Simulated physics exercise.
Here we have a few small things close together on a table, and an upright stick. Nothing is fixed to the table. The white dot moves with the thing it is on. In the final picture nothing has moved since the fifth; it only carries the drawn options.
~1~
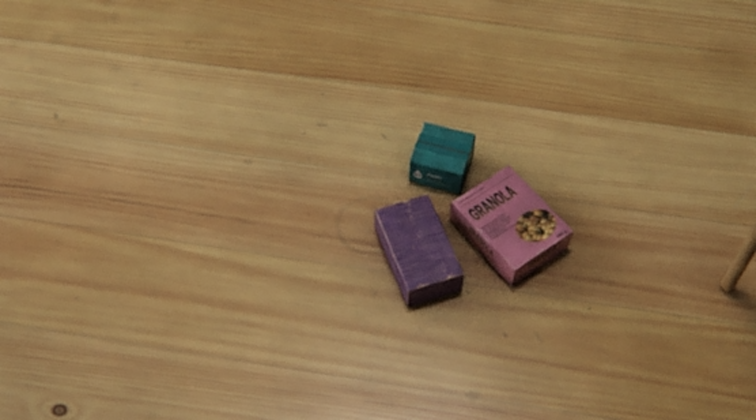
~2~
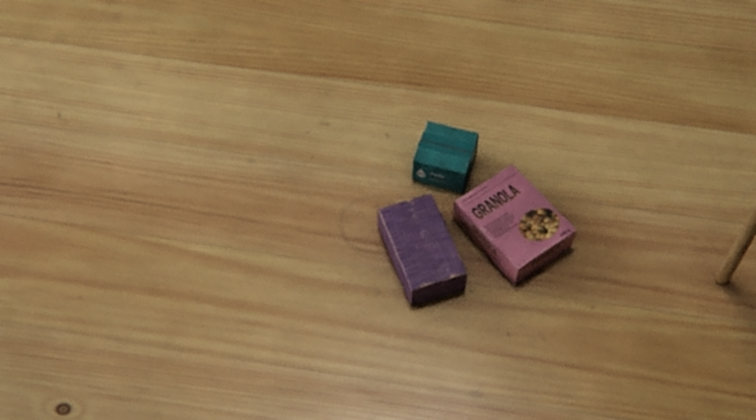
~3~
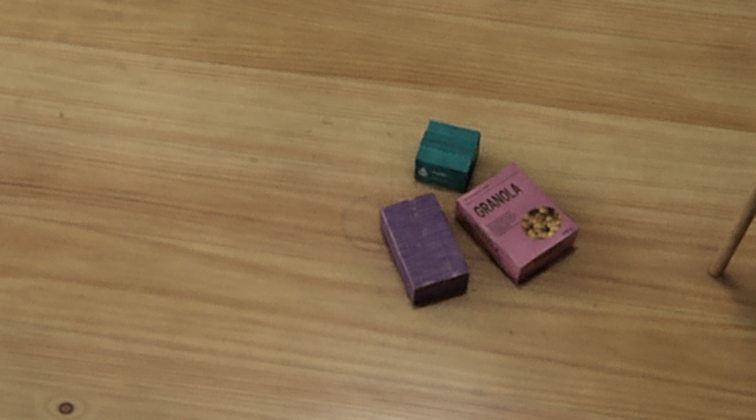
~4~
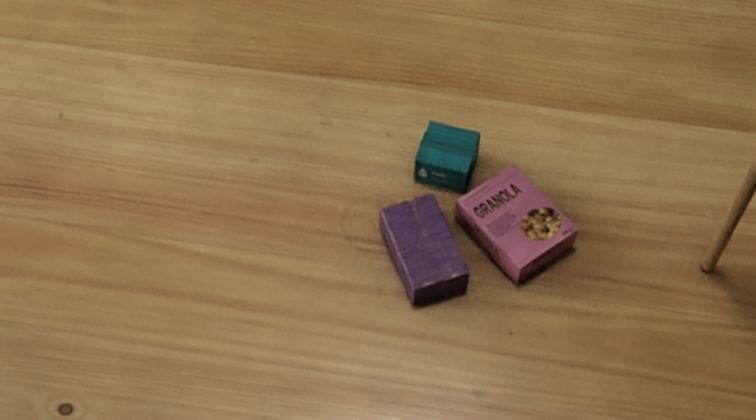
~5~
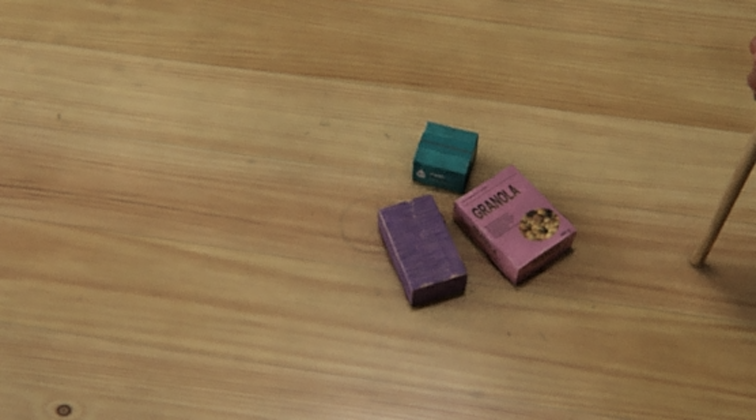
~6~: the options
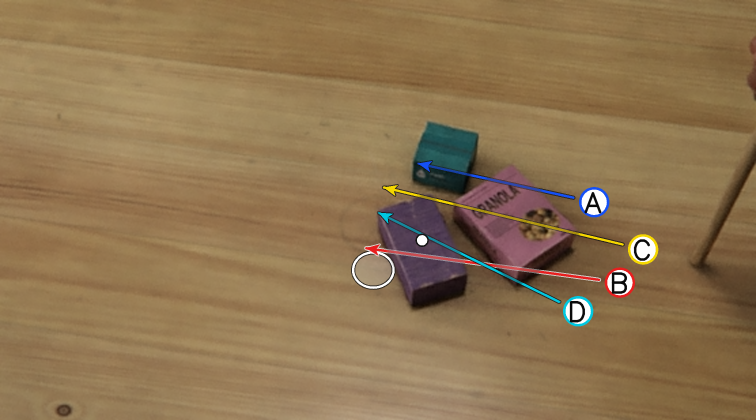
Hand edging into view at right as a thin stick moves slightly left on a wooden table, three small boxes staying still.
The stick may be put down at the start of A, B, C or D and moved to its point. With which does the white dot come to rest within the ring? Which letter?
The dot ends in the ring with C.
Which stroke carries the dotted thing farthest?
That is B.
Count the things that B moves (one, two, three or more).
Three or more.
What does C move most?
It is the pink packet.
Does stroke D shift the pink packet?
Yes.
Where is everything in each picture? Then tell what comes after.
The first frame shows purple block (418, 249); pink packet (510, 224); turquoise box (442, 158).
The second frame shows turquoise box (446, 157); purple block (422, 248).
The third frame shows pink packet (515, 222); turquoise box (448, 156).
The fourth frame shows purple block (424, 248); pink packet (515, 222).
The fifth frame shows turquoise box (446, 157); purple block (422, 249); pink packet (513, 223).
On the marked copy, A from (574, 198) to (418, 164); B from (599, 280) to (366, 248); C from (623, 245) to (384, 187); D from (559, 302) to (379, 213); the ring at (373, 270); the white dot at (423, 240).
With C. Early on, foot of the stick (535, 224); purple block (422, 249); pink packet (495, 230).
Further on, foot of the stick (449, 204); purple block (381, 272); pink packet (437, 236).
At the end, foot of the stick (384, 188); purple block (374, 282); pink packet (422, 237); the dot on the purple block is in the ring.
As for the rest, A leaves the dotted thing at (421, 249); B leaves the dotted thing at (331, 249); D leaves the dotted thing at (393, 257).
